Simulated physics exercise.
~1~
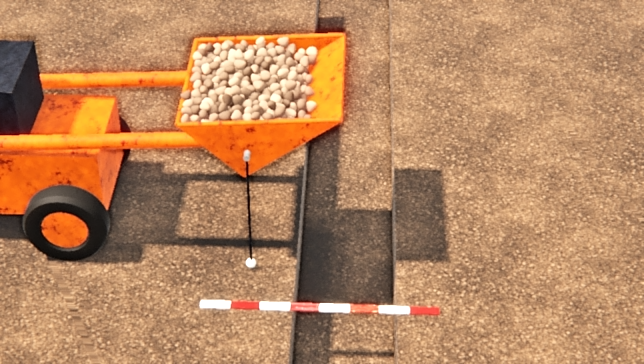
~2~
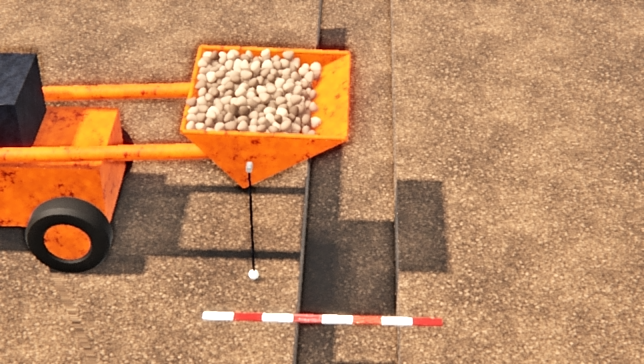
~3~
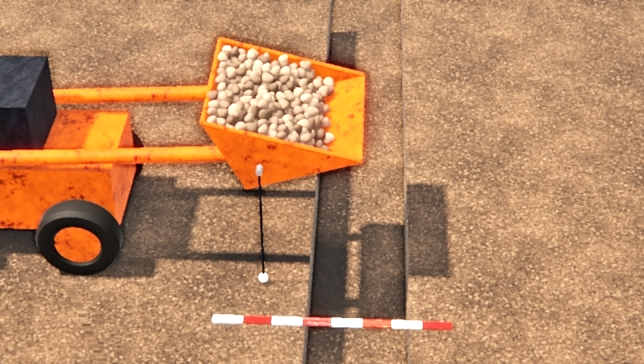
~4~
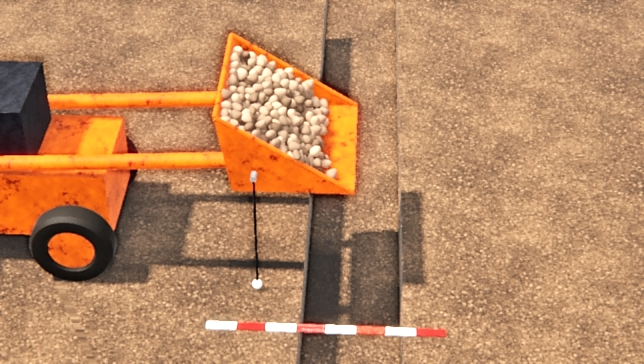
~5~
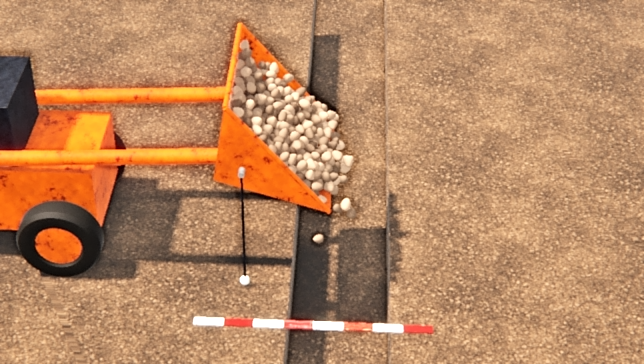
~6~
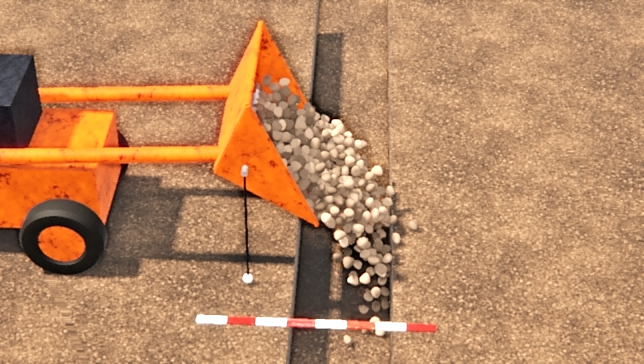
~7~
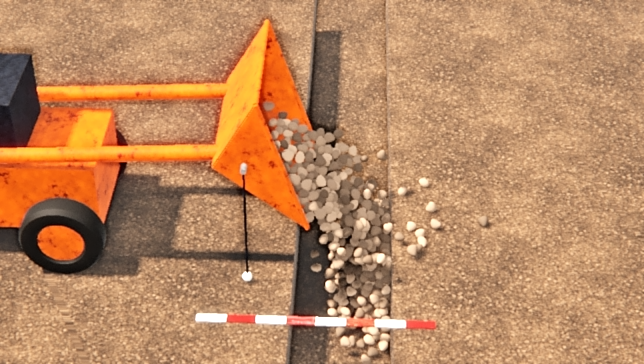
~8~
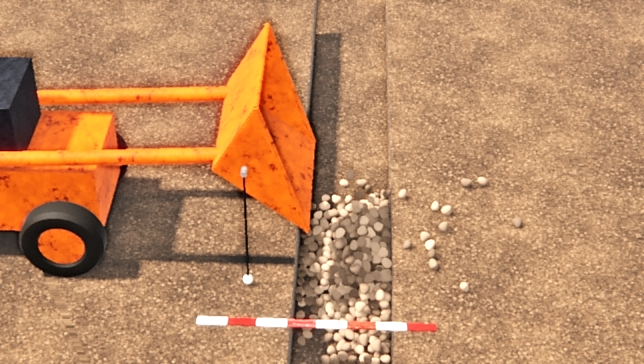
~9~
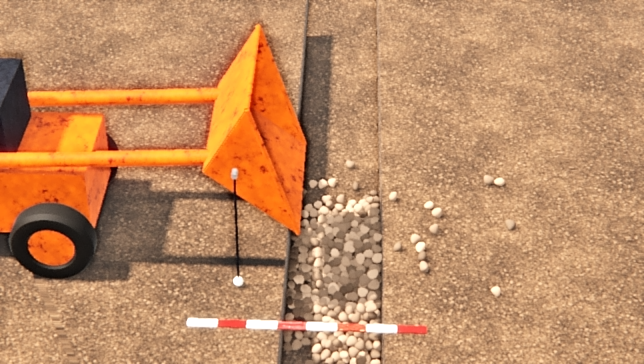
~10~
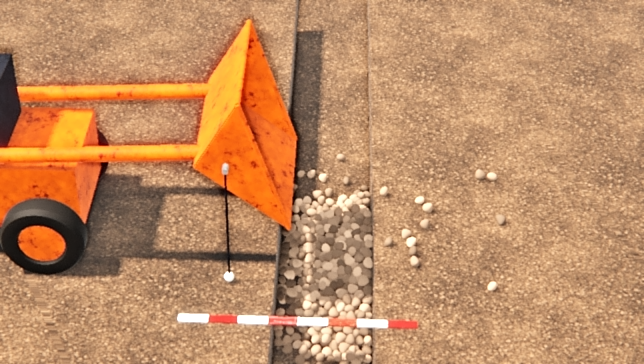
An orange loader tips its bucket, pouring pale round stones into a trench as a few scatter beyond.
